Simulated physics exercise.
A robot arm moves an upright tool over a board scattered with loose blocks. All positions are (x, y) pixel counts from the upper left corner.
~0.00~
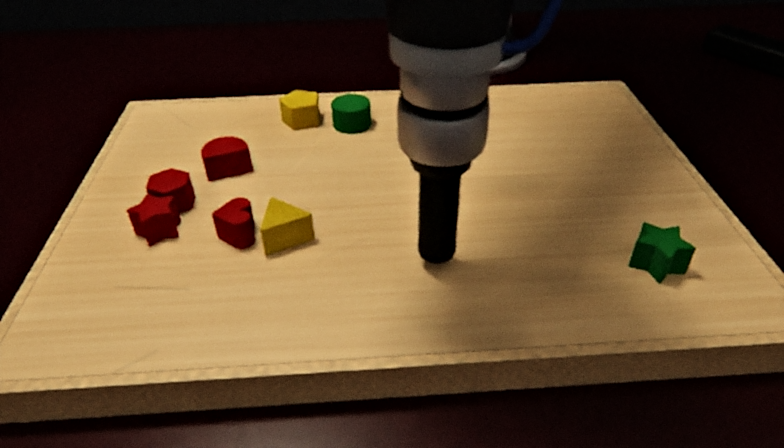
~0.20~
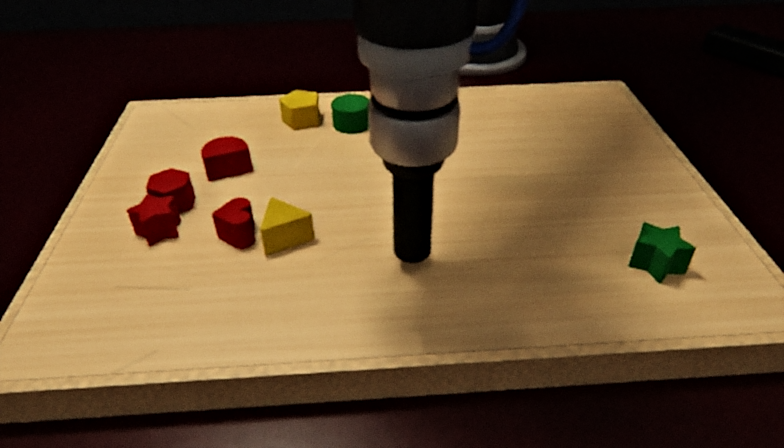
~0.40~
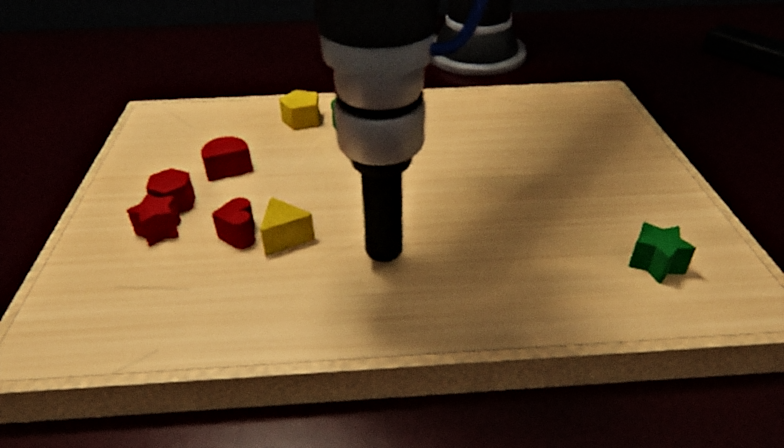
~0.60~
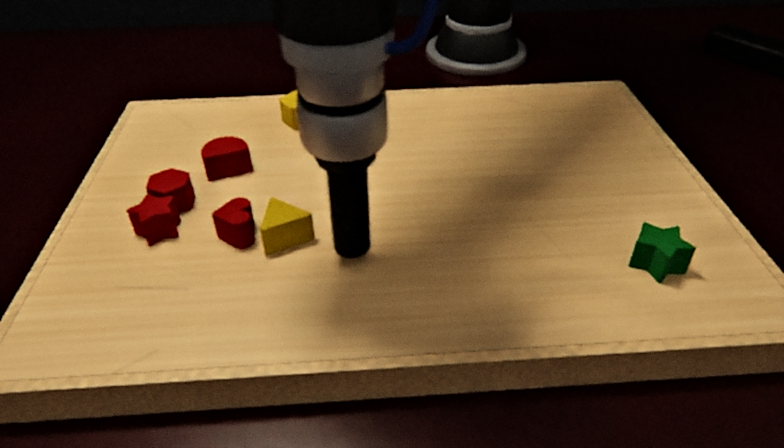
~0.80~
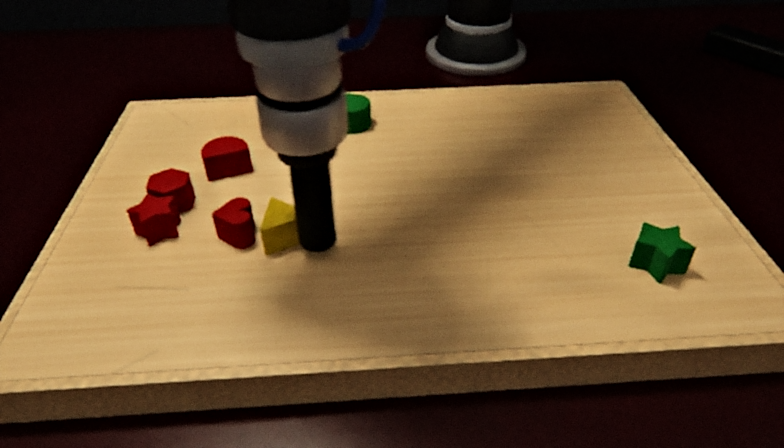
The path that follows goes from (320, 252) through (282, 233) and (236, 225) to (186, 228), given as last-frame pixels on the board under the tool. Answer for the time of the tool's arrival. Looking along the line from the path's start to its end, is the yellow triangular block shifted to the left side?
No - that is not the case.
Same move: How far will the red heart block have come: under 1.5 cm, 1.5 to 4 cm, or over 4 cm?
Distance: More than 4 cm.
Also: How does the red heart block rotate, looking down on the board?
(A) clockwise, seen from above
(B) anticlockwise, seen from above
Answer: B.
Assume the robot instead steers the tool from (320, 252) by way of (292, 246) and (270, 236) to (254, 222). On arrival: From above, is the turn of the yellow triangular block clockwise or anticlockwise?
From overhead, anticlockwise.
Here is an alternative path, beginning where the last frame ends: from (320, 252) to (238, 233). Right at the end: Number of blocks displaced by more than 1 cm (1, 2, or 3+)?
Answer: Two blocks.
The first path, step by step. One third of the way, tool at (280, 223); red heart block at (222, 210), turned 20° anticlockwise; yellow triangular block at (251, 197), turned 35° anticlockwise.
Two thirds of the way, tool at (233, 215); red heart block at (193, 215), turned 65° anticlockwise; yellow triangular block at (210, 187), turned 25° anticlockwise.
At the end, tool at (183, 218); red star-shaped block at (141, 207); red hexagonal block at (162, 178); red heart block at (175, 223), turned 90° anticlockwise; yellow triangular block at (196, 182), turned 15° clockwise.
